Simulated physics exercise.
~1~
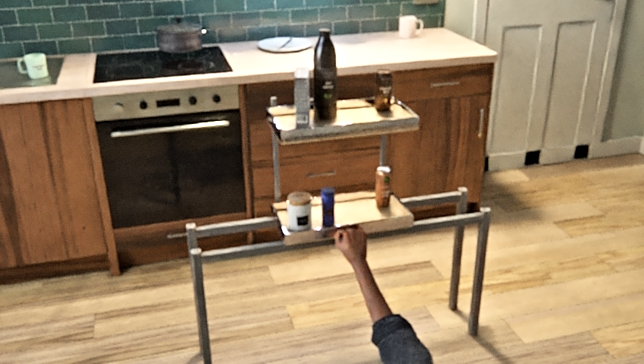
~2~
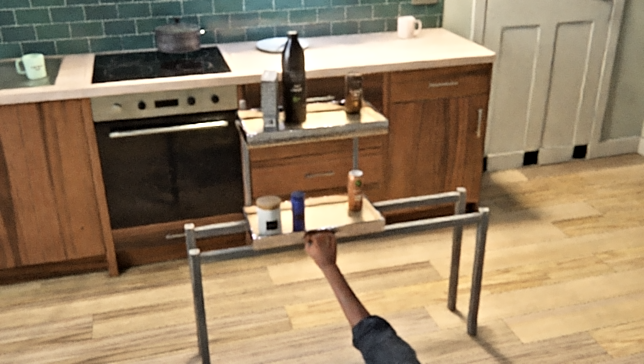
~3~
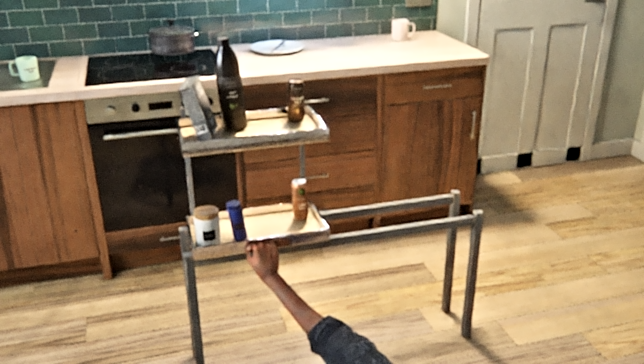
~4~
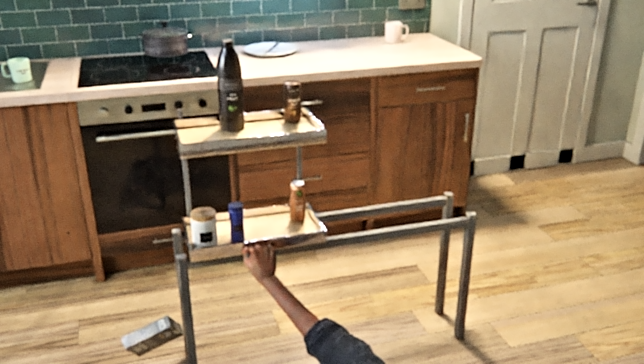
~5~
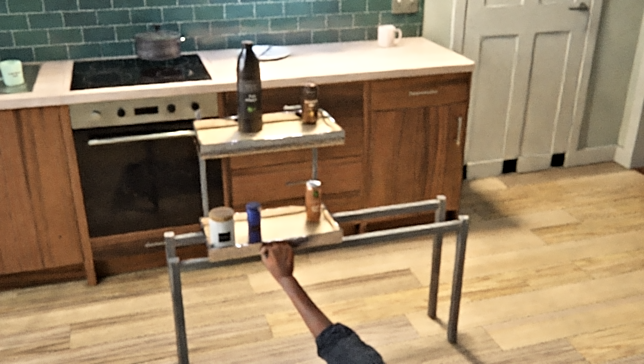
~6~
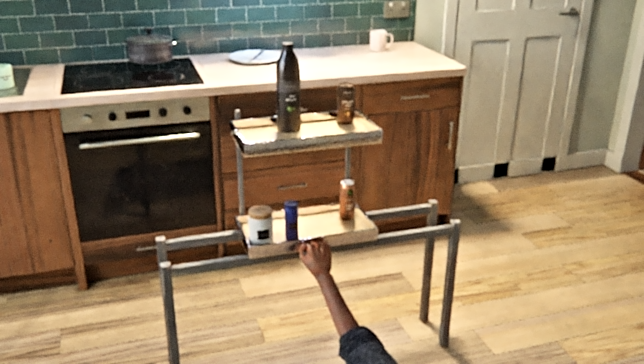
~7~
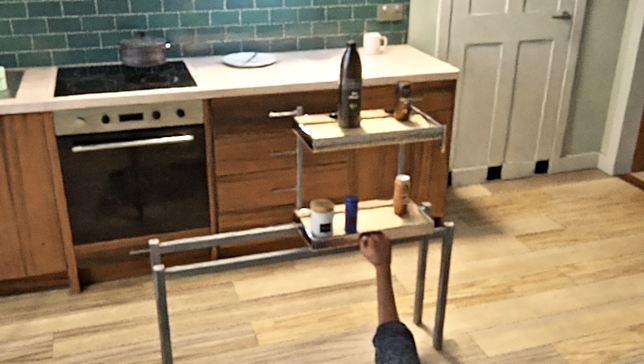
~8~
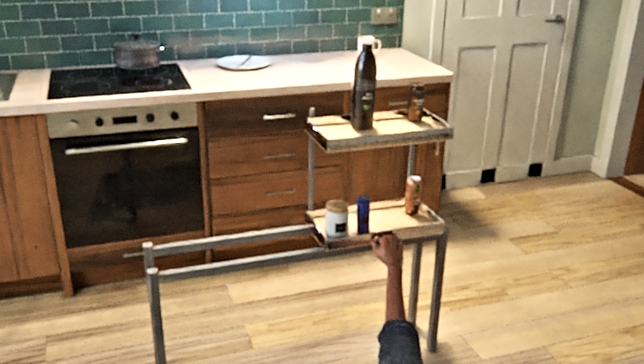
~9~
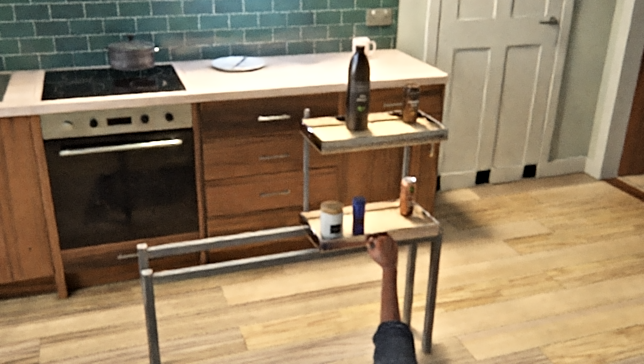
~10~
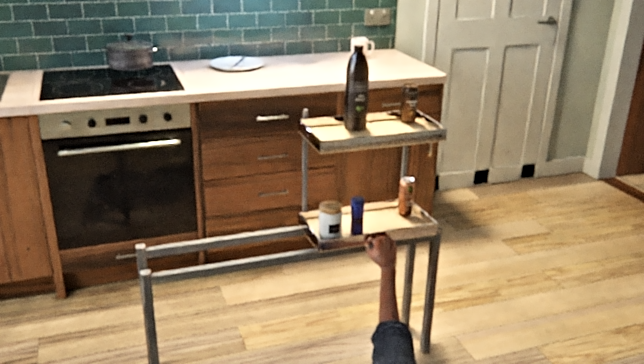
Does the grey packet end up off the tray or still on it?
The grey packet ends up off the tray. It tips over at the left end and falls to the floor.
